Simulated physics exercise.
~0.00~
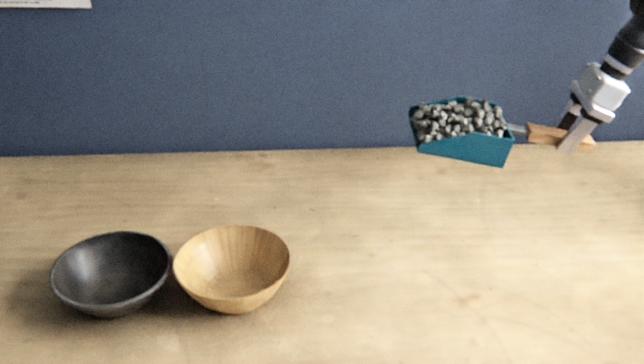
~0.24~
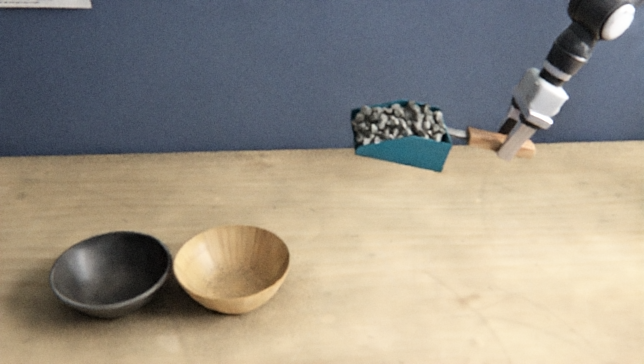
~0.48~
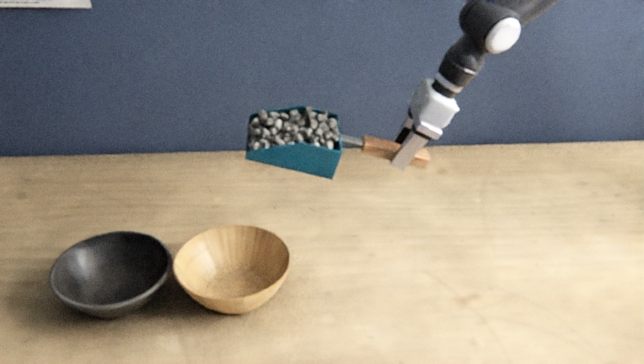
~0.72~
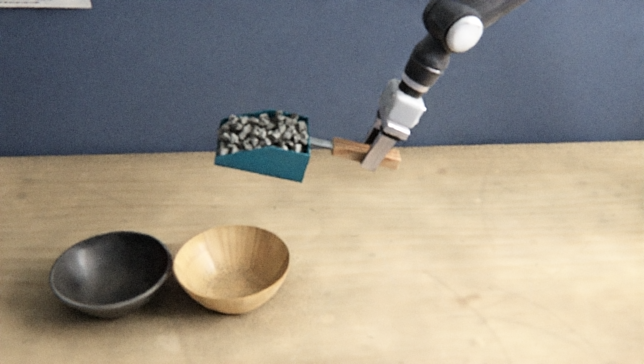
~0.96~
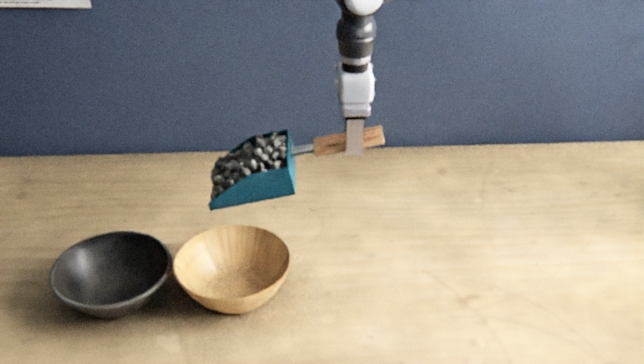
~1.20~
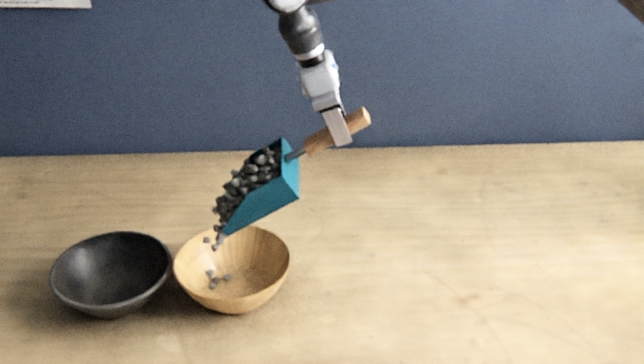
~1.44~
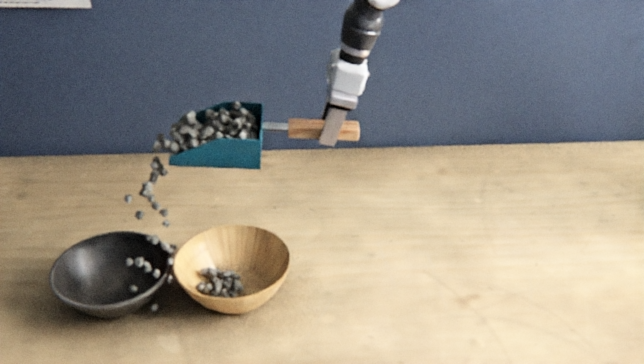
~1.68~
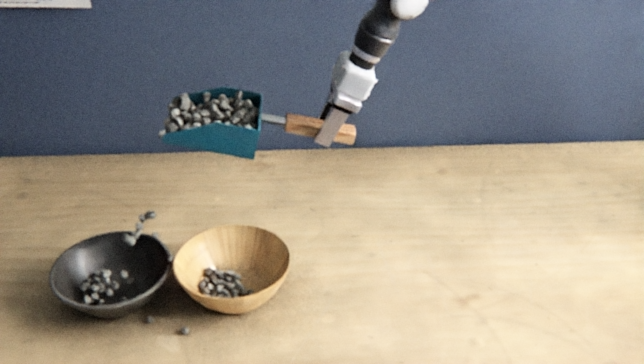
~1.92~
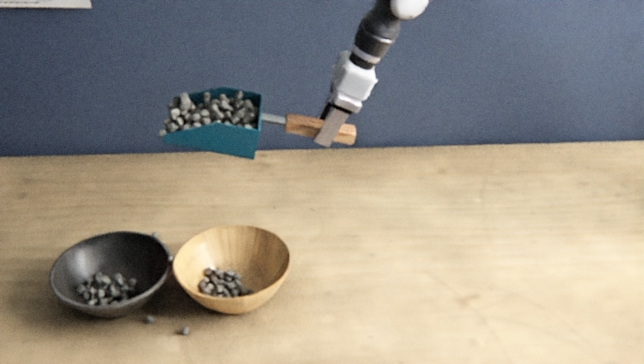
Robot arm tipping pebbles from a teal scoop into wooden and black bowls, then levelling off still loaded, with strays on the table.
